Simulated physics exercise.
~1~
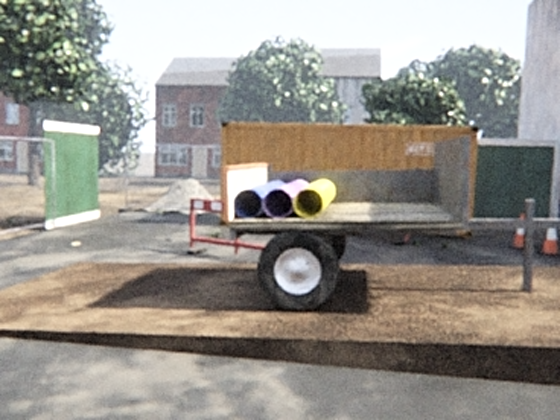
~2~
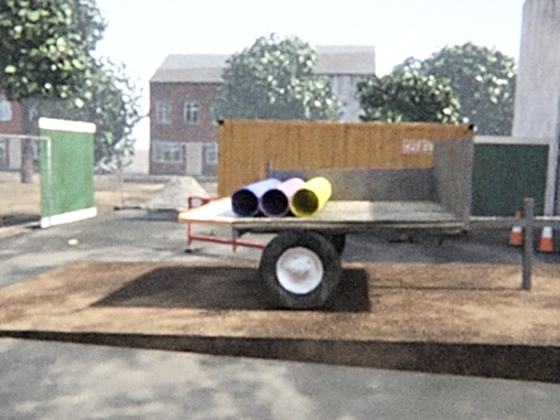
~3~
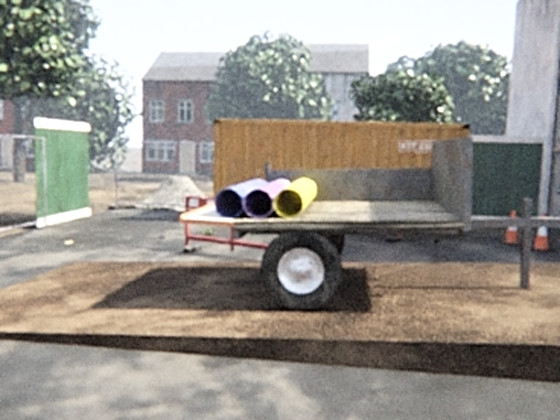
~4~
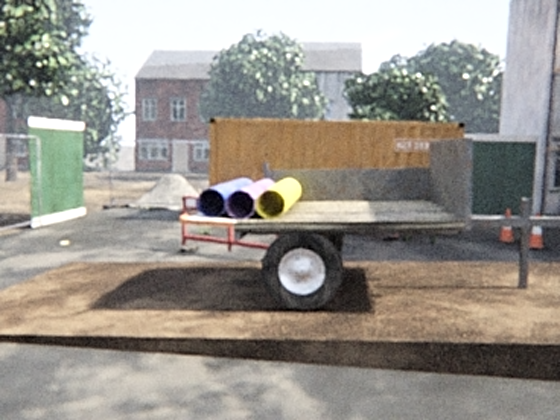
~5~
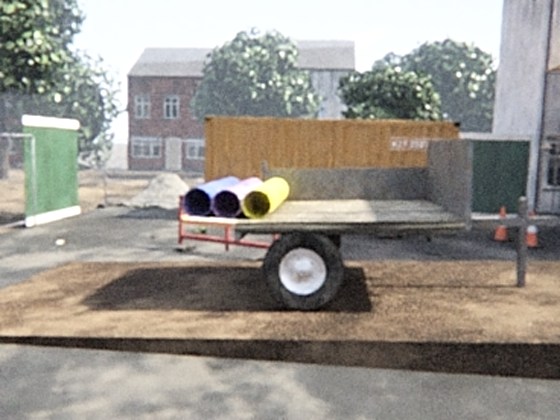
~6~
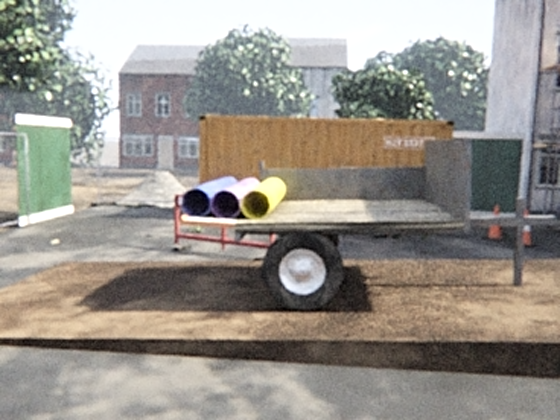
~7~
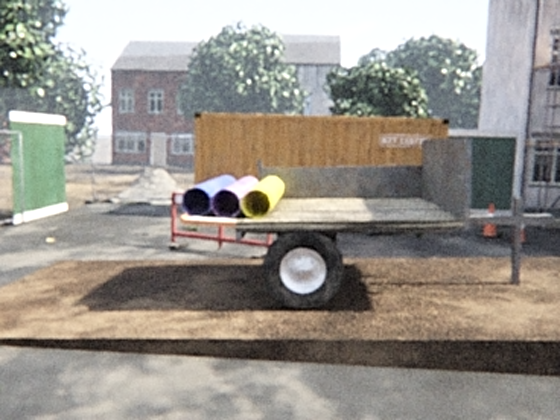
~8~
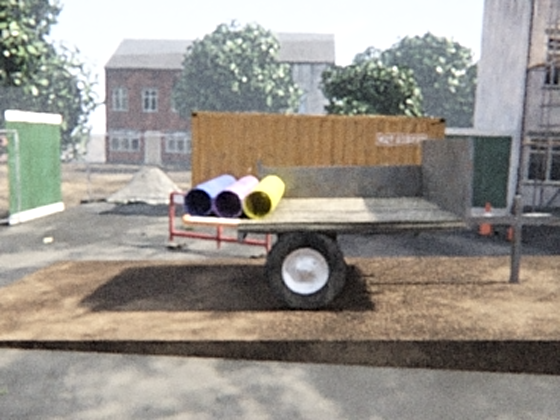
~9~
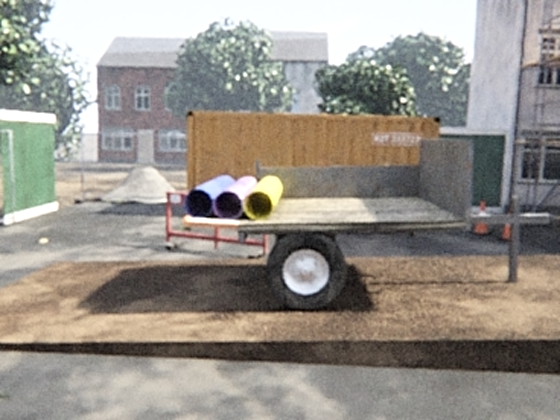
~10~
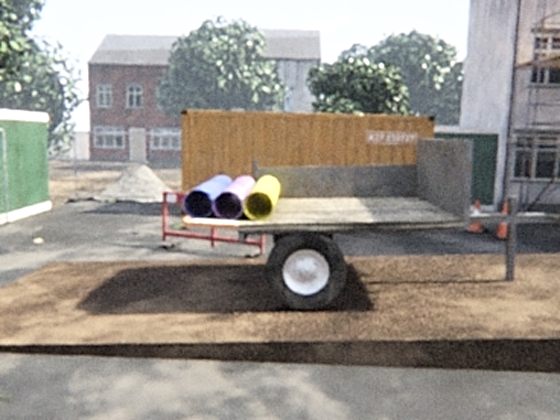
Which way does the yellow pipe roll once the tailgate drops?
The yellow pipe rolls to the left, following the purple and blue pipes toward the lowered tailgate.
